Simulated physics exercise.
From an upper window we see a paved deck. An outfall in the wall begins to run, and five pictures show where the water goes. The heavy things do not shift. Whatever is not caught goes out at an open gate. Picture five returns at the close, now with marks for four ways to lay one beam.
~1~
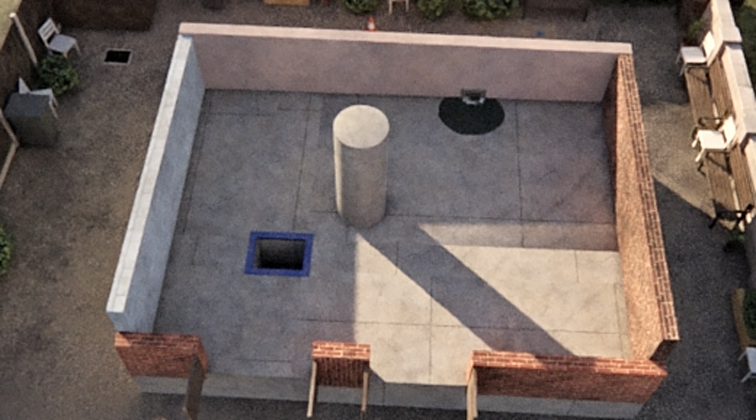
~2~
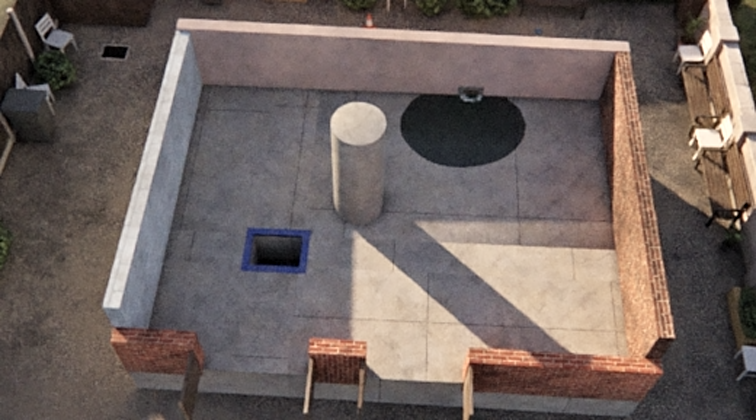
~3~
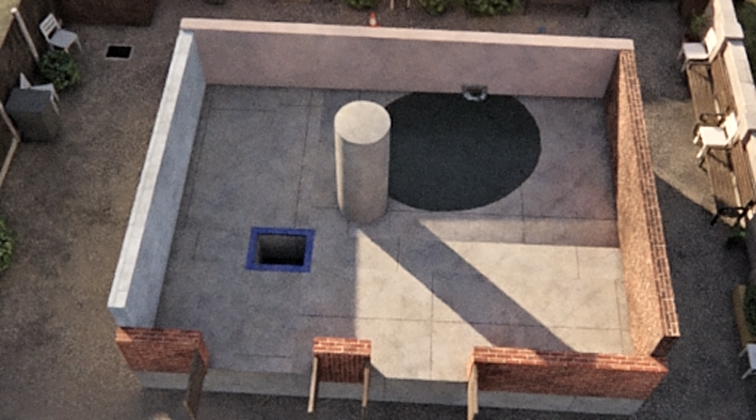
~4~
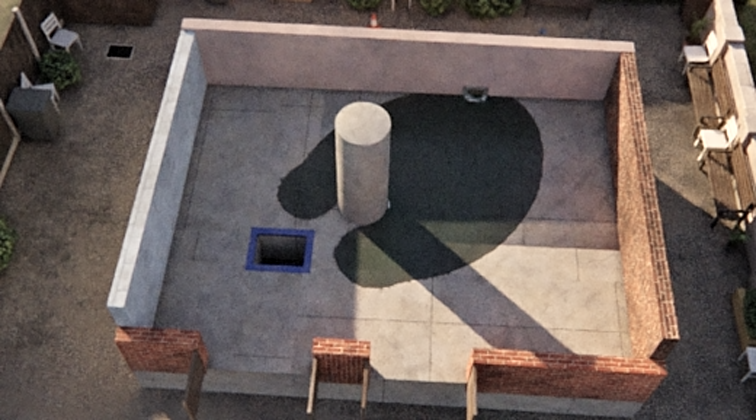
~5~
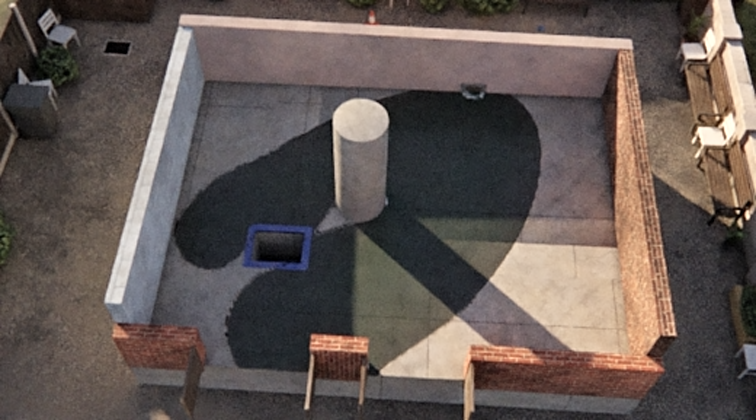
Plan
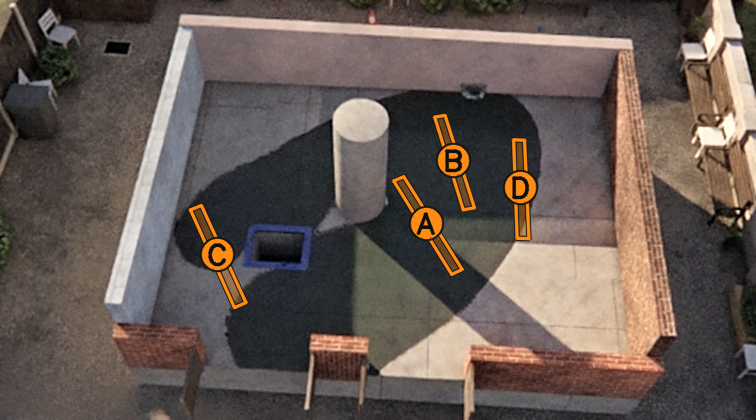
A dark patch of water spreads across a paved deck enclosed by low walls, seen from an upper window. A pale round column stands near the middle, with a blue-edged gully to its left, brick walls right and front, and white chairs outside. From the small outfall at the back wall, the water widens, passes around both sides of the column and reaches the gully, while the view stays nearly still.
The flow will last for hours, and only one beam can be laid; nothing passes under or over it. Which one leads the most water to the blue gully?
The best spot is C.
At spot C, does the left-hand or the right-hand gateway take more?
The left one.
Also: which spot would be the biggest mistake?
B.
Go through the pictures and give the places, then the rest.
Outfall at (473, 94); blue gully at (279, 254); open gate at (262, 362); open gate at (418, 369); 2 % of the ground under water, visible out to (467, 130); blue gully still dry, in the first frame.
In the second frame, 7 % of the ground under water, visible out to (458, 163); blue gully still dry.
In the third frame, 16 % of the ground under water, visible out to (428, 205); blue gully still dry.
In the fourth frame, 28 % of the ground under water, visible out to (371, 280); blue gully still dry.
In the fifth frame, 47 % of the ground under water, visible out to (188, 237); blue gully taking water.
In orange, A from (398, 178) to (456, 271); B from (439, 116) to (468, 208); C from (195, 207) to (240, 305); D from (522, 238) to (519, 139).
With A, about 12 % of the stream goes into the blue gully, about 88 % out by the gates.
With B, about 8 % of the stream goes into the blue gully, about 91 % out by the gates.
With C, about 19 % of the stream goes into the blue gully, about 80 % out by the gates.
With D, about 13 % of the stream goes into the blue gully, about 86 % out by the gates.
